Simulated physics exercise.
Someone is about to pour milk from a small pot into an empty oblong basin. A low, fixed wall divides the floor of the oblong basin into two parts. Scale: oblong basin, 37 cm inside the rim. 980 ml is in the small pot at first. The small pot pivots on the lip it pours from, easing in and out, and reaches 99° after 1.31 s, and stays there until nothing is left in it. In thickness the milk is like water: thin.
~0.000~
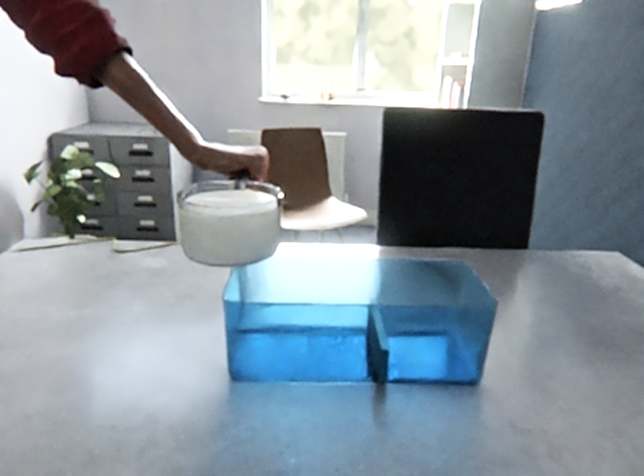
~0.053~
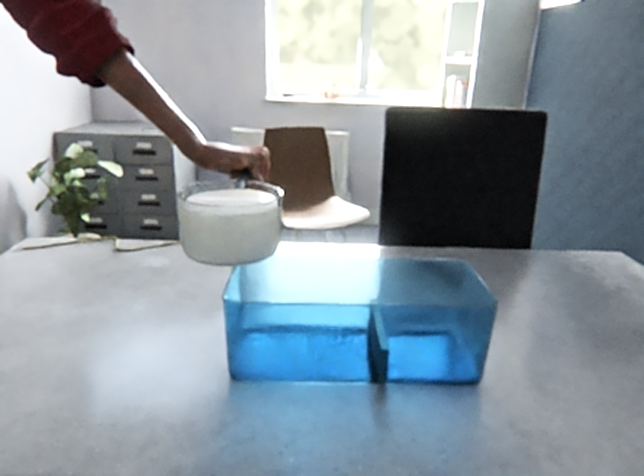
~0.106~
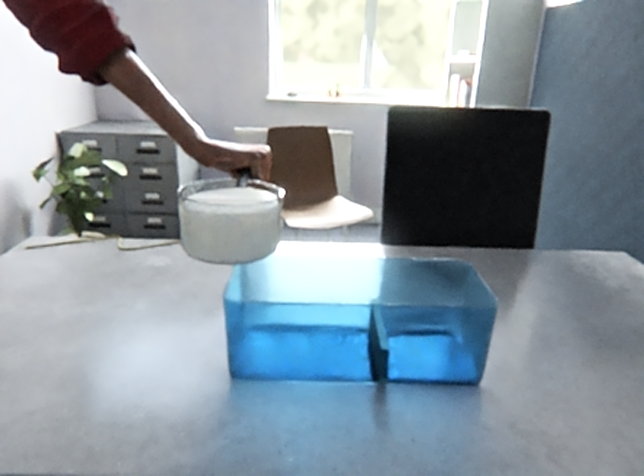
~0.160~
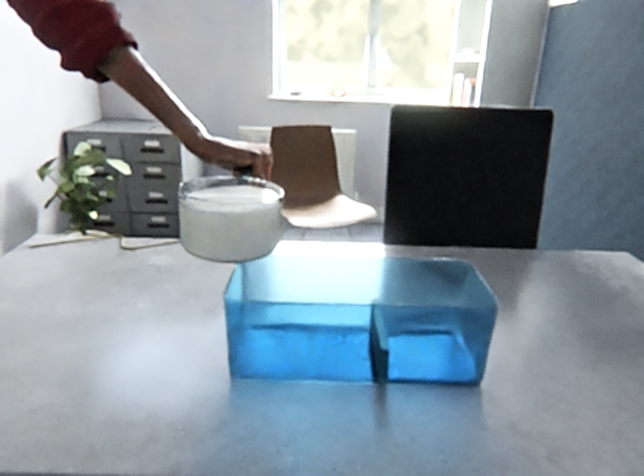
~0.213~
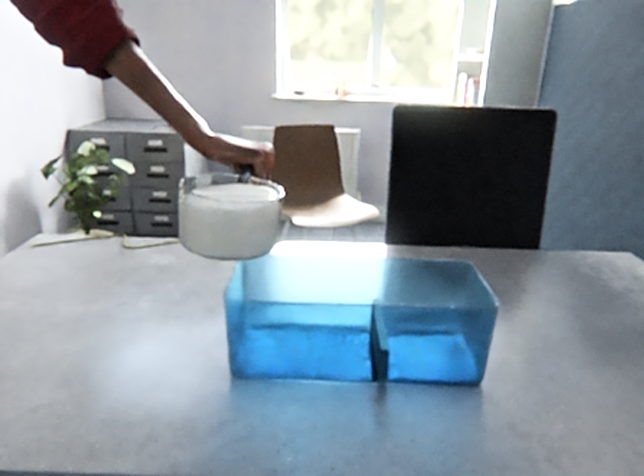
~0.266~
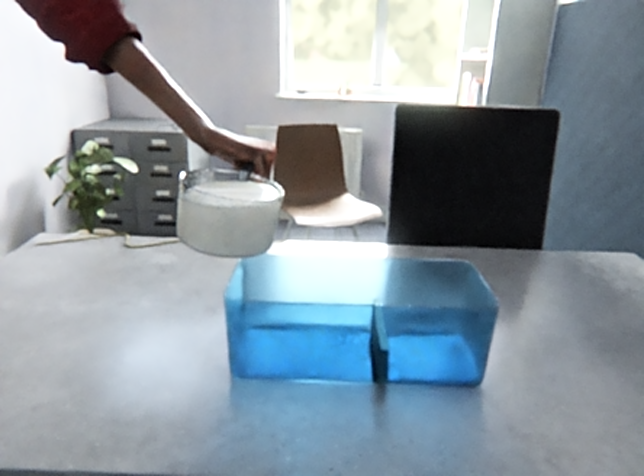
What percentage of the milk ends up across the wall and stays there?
About 3 per cent.
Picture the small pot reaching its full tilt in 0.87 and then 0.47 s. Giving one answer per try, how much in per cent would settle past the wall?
Around 15 per cent first, around 20 per cent next.
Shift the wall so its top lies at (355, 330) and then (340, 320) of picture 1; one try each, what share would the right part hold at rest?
Some 55 in a hundred, then some 80 in a hundred.
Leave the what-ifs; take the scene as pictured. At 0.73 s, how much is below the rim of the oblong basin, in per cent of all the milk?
Near 7 in a hundred.
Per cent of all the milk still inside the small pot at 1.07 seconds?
18 in a hundred, give or take.
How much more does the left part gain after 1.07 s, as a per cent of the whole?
About 36 percent.
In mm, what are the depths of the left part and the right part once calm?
Final levels - left approx 28 mm, right approx 2 mm.
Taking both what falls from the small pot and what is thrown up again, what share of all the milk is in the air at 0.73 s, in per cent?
Some 24 per cent, I reckon.
By 0.73 s the tilt is 58° and 70 per cent is still to pour, 7 is left of the wall and 0 right of it.
By 1.07 s the tilt is 91° and 18 per cent is still to pour, 60 is left of the wall and 2 right of it.
By 1.42 s the tilt is 99° and 2 per cent is still to pour, 91 is left of the wall and 3 right of it.
By 1.81 s the tilt is 99° and 0 per cent is still to pour, 95 is left of the wall and 3 right of it.
At rest 95 per cent lies left of the wall, 3 right of it and 1 outside.
